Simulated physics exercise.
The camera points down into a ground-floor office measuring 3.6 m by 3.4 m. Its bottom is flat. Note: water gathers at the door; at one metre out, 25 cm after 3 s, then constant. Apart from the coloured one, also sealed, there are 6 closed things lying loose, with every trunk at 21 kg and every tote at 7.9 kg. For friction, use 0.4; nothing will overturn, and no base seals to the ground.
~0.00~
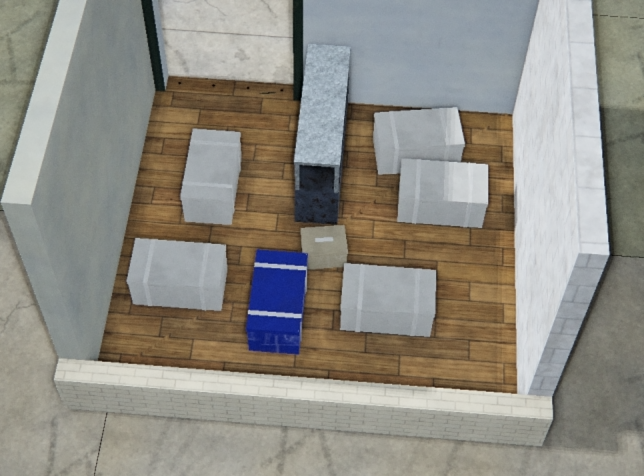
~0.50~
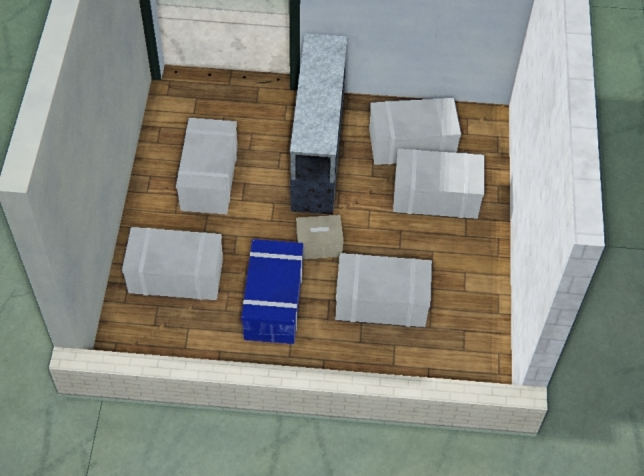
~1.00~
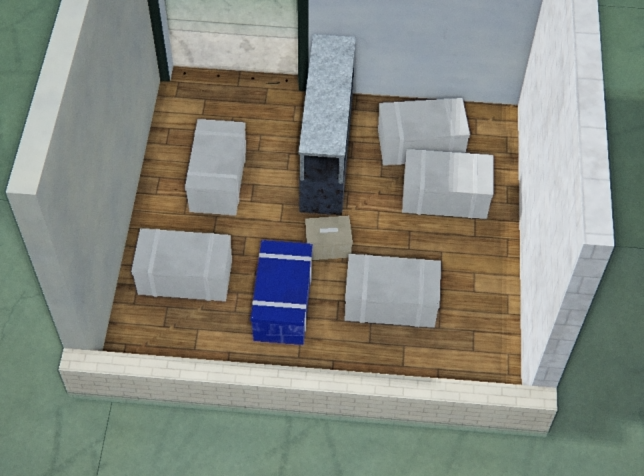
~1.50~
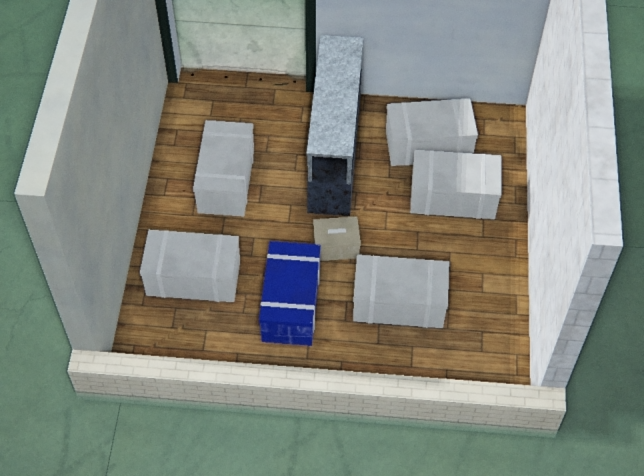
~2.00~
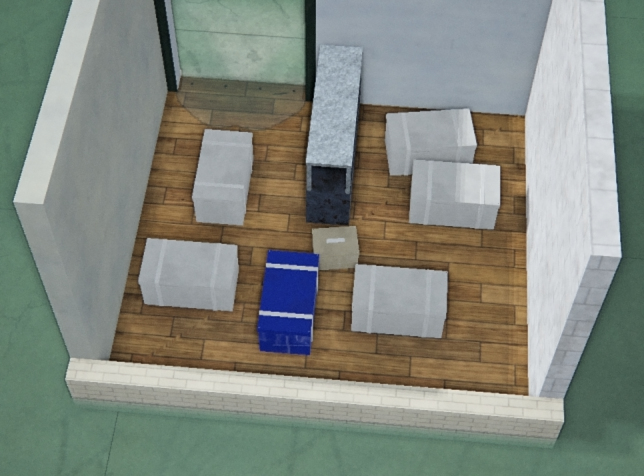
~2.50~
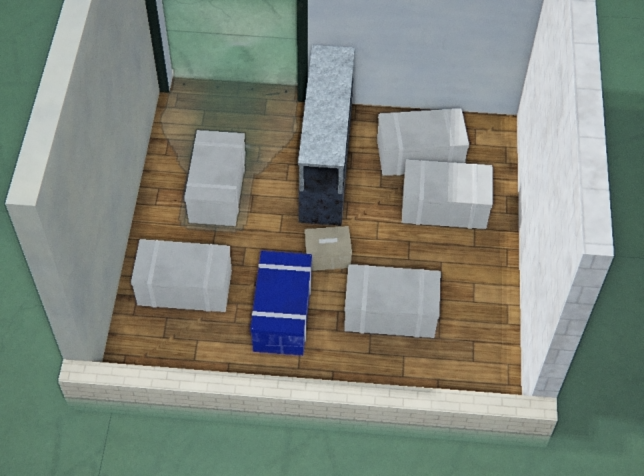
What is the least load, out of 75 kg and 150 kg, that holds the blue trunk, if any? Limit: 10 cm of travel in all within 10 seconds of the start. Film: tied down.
Only the heavier one succeeds.
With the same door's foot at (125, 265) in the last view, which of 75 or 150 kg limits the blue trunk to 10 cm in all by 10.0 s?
That way, only the big mass suffices.
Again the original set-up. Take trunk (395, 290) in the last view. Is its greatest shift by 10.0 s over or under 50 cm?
Result: Limit not reached.
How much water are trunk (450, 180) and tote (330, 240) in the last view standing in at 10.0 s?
Close to 12 and 18 centimetres.
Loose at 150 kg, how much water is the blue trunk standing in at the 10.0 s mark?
Something like 13 centimetres.
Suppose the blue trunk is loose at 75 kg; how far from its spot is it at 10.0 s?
Shift: About 120 cm.
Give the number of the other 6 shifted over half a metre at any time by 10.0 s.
That adds up to 4.
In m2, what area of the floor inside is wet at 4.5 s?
6.0 m2.
After 3.5 s the blue trunk would be 0 cm from its start with 75 kg and 0 cm from its start with 150 kg; 1 cm of water round it then.
After 4.5 s the blue trunk would be 0 cm from its start with 75 kg and 0 cm from its start with 150 kg; 6 cm of water round it then.
After 7.0 s the blue trunk would be 31 cm from its start with 75 kg and 0 cm from its start with 150 kg; 13 cm of water round it then.
After 10.0 s the blue trunk would be 116 cm from its start with 75 kg and 0 cm from its start with 150 kg; 13 cm of water round it then.
